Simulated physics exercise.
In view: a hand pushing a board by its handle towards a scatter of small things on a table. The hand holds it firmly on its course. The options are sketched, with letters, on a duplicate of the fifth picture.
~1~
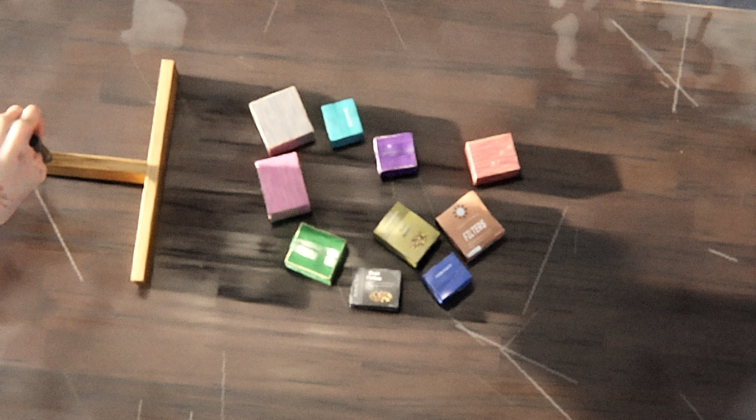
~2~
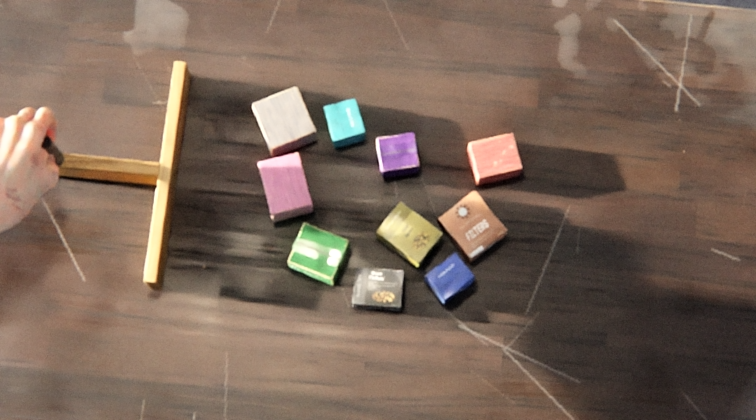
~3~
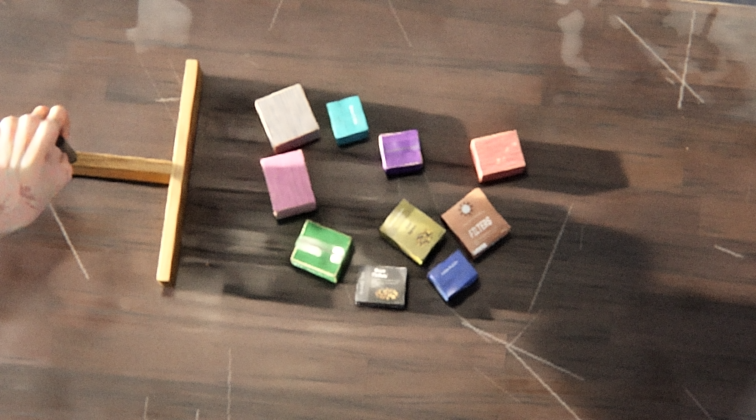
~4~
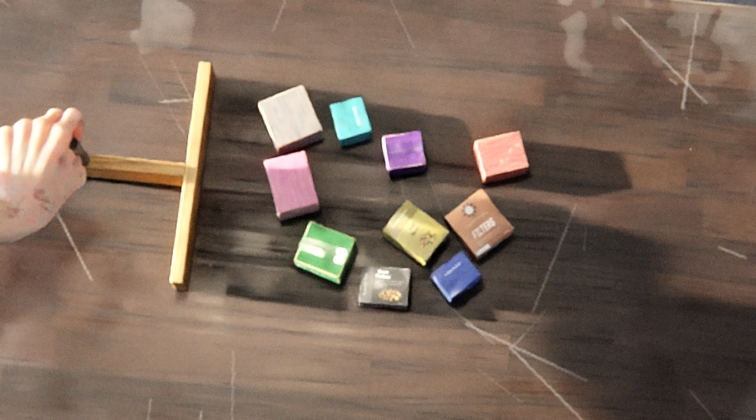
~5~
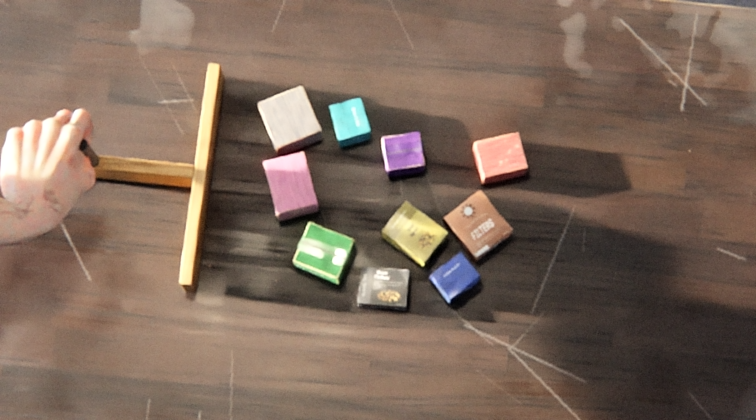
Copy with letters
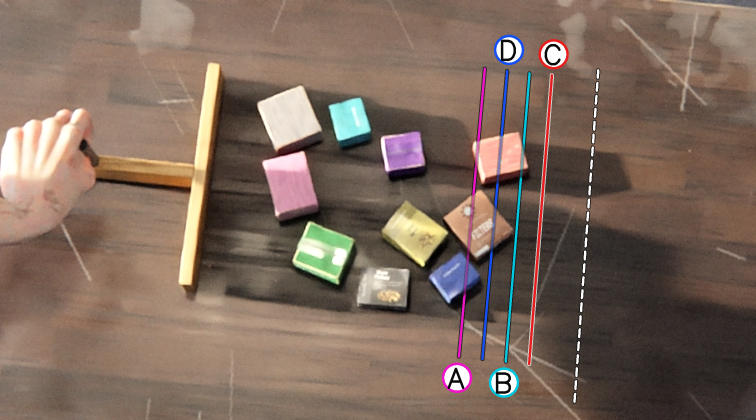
On a dark wooden table, a hand slid a wooden board by its handle slowly to the right, closing part of the gap to ten scattered, colourful little blocks and boxes that stayed put.
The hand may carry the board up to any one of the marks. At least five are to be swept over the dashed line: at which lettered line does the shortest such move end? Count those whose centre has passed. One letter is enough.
It can halt at C.
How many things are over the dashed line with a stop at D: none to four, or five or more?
It has two across.
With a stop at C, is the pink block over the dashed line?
No.
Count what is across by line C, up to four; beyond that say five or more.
Five or more.
On the marked copy, A at (472, 209); B at (518, 214); C at (541, 216); D at (495, 212); the dashed line at (587, 232).
With C. Early on, board (321, 184); red block (500, 159); orange box (477, 227); none across.
Further on, board (443, 196); red block (560, 167); orange box (550, 220); none across.
At the end, board (540, 206); red block (654, 175); orange box (645, 229); six across.
As for the rest, A gets none across; B gets only three across; D gets only two across.
